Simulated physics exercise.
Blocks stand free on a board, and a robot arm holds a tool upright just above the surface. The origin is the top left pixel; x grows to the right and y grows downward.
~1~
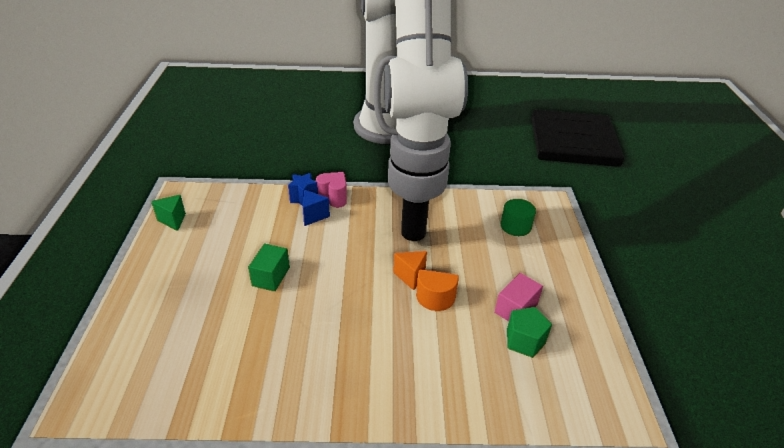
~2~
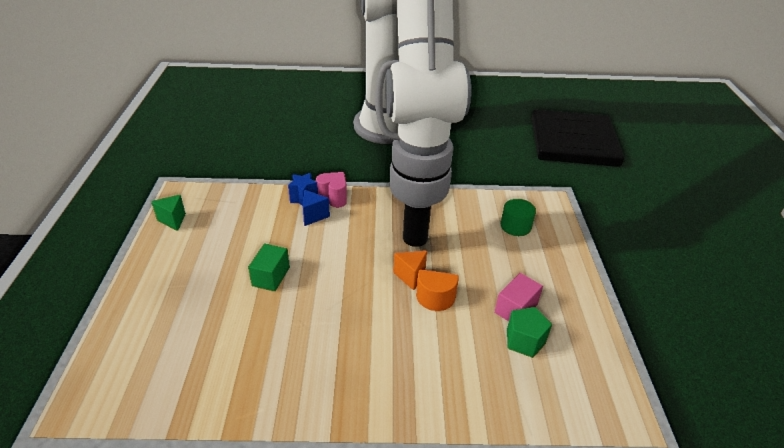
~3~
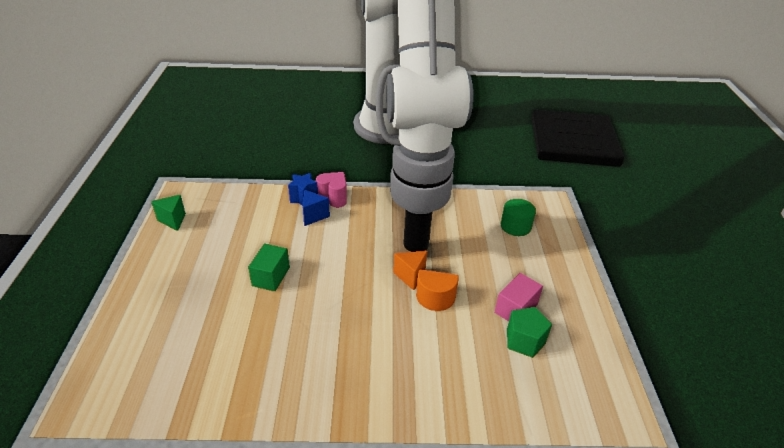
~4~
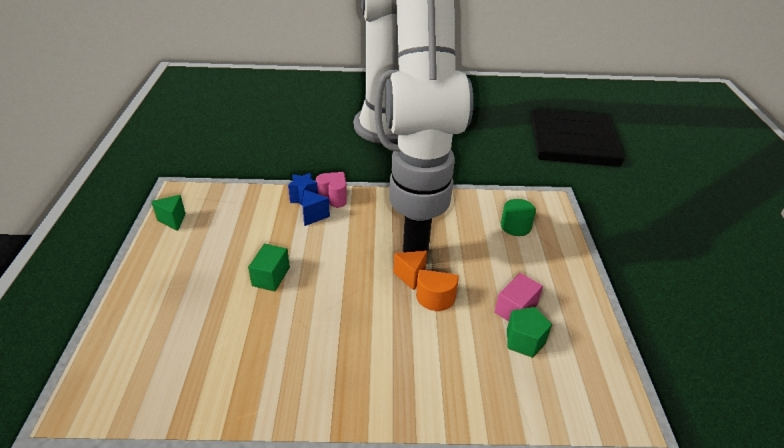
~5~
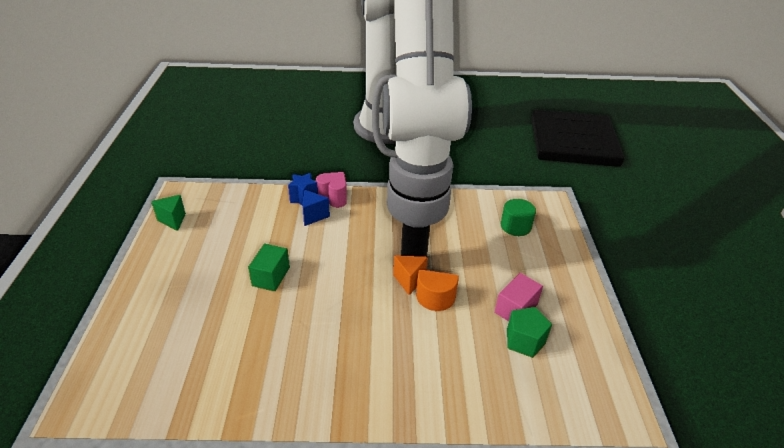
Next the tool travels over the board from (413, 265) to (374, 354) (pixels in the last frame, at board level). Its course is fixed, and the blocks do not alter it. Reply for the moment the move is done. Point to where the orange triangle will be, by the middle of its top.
So, by the moment the path ends, you'll find the top centre of the orange triangle at (394, 352).
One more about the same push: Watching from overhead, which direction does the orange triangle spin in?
Answer: Against the clock.
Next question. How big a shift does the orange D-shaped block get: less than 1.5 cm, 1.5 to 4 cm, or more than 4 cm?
It will move less than 1.5 cm.
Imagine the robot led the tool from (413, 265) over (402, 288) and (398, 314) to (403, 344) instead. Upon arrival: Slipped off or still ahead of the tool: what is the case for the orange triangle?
Kept ahead.
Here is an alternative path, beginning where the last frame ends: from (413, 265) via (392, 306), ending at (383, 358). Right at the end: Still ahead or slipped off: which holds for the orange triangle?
Still being pushed.
On the path given first. One third of the way, tool at (402, 284); orange triangle at (402, 291); orange D-shaped block at (441, 285), turned 25° anticlockwise.
Two thirds of the way, tool at (389, 314); orange triangle at (393, 323), turned 20° anticlockwise; orange D-shaped block at (441, 285), turned 25° anticlockwise.
At the end, tool at (375, 347); orange triangle at (394, 352), turned 50° anticlockwise; orange D-shaped block at (441, 285), turned 25° anticlockwise.
